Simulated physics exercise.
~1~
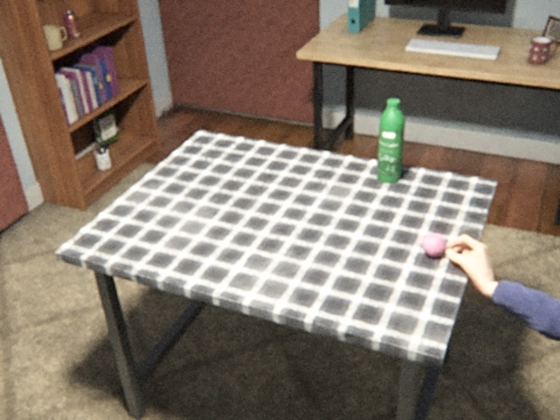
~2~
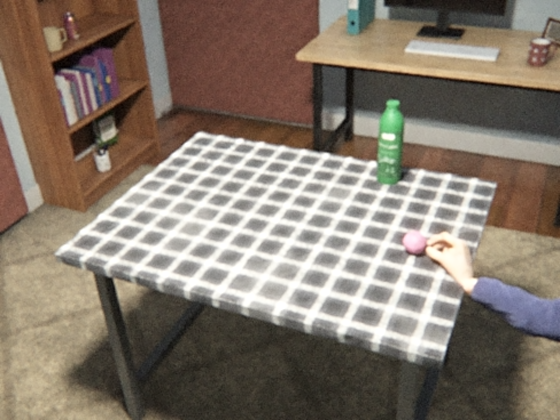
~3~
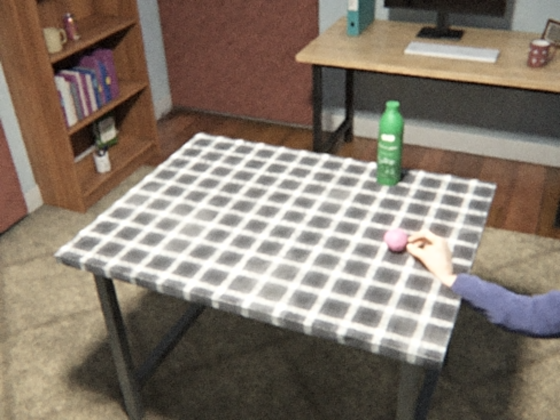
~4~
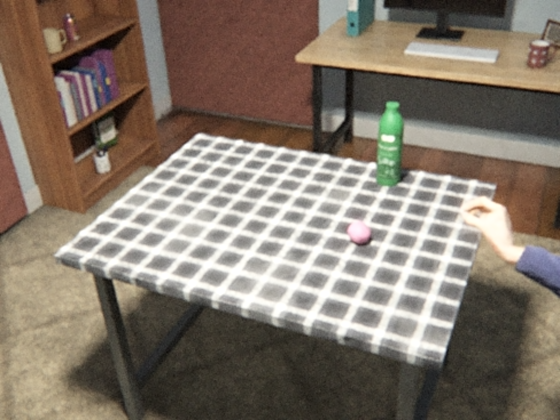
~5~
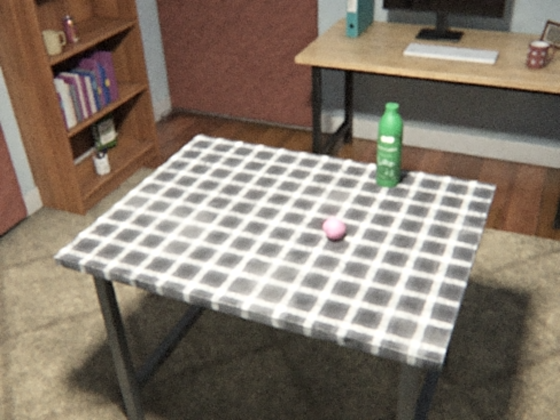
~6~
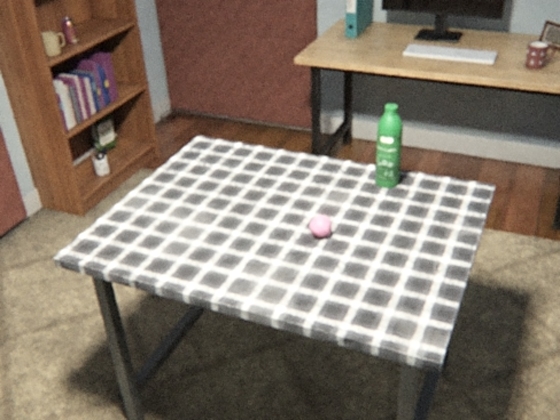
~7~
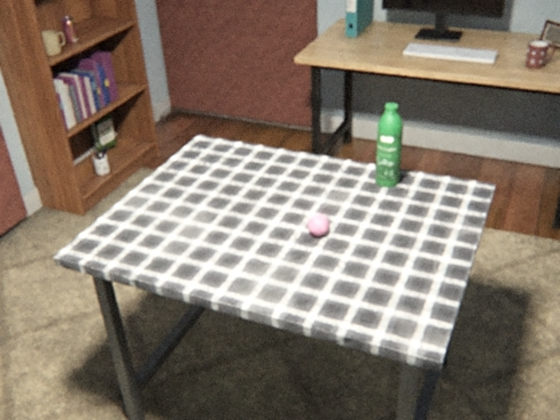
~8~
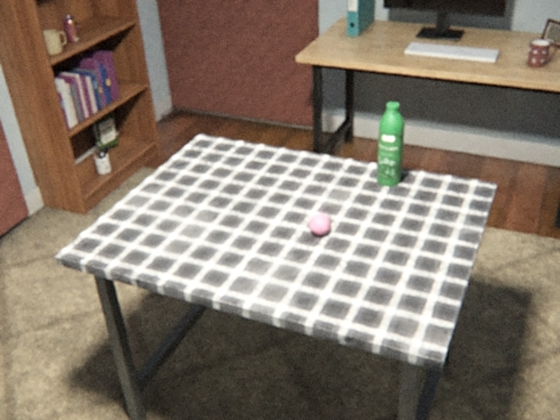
A small pink ball sits near the right edge of a table covered in a grey and white checked cloth, seen from above at an angle by a slightly swaying camera. A green bottle stands toward the back right, with a wooden bookshelf at left and a desk holding a monitor and keyboard behind. A hand in a blue sleeve pushes the ball left across the cloth. The hand lets go and draws back out of view at right while the ball keeps moving left. It slows and stops near the middle of the table, and the bottle never moves.
